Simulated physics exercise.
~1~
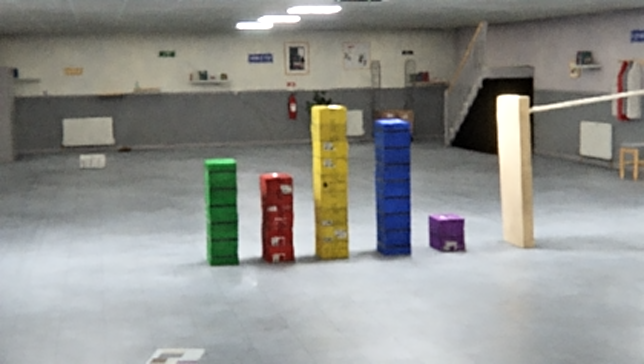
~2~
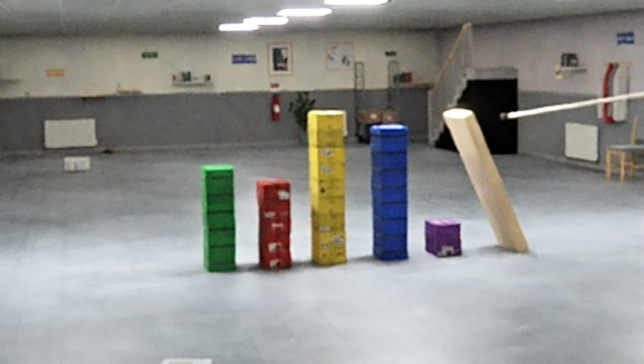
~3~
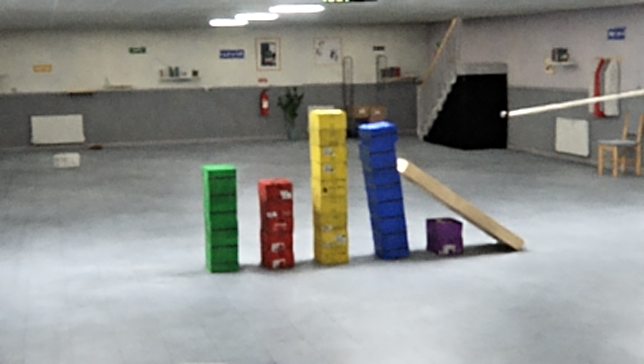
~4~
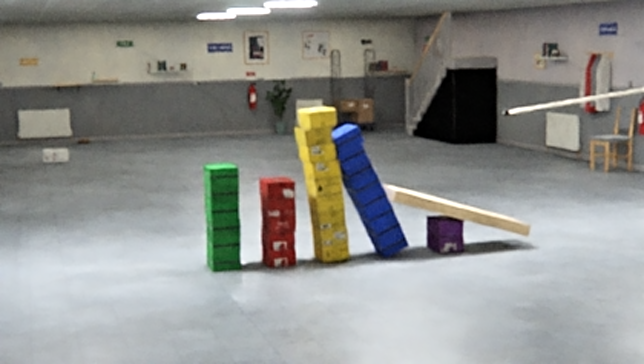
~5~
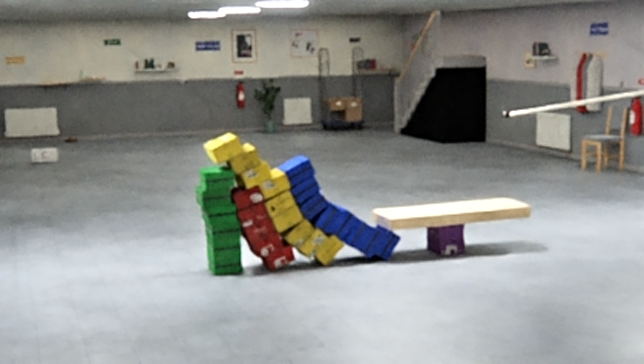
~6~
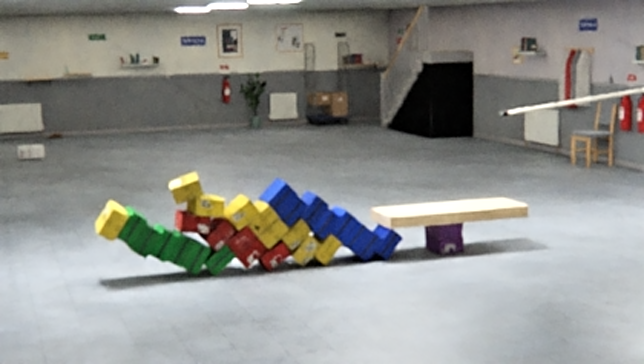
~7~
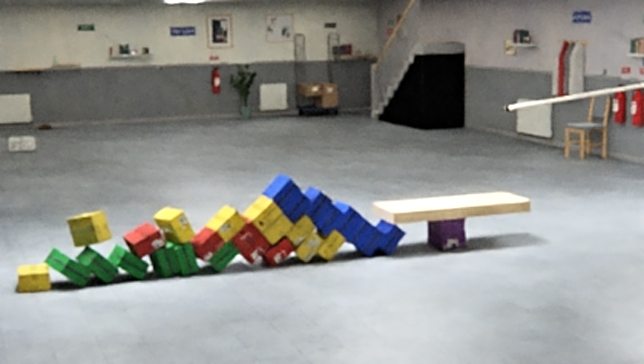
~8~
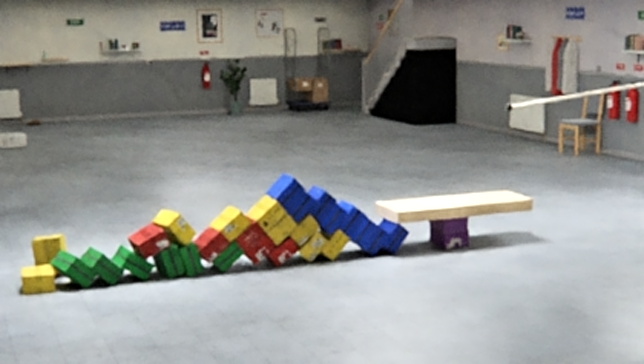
A tall wooden board stands at the right of a row of stacked parcels in a large grey-floored hall, seen from the side by a slightly drifting camera. Leftward from it are a low purple stack, then blue, yellow, red and green columns. Near a pale pole, the board tips left over the purple parcels and strikes the blue column. Blue leans into yellow, which topples onto red and green, and all four collapse leftward. They end as a jumbled, slanting heap, two yellow parcels at its far left, while the board lies flat atop the unmoved purple stack.
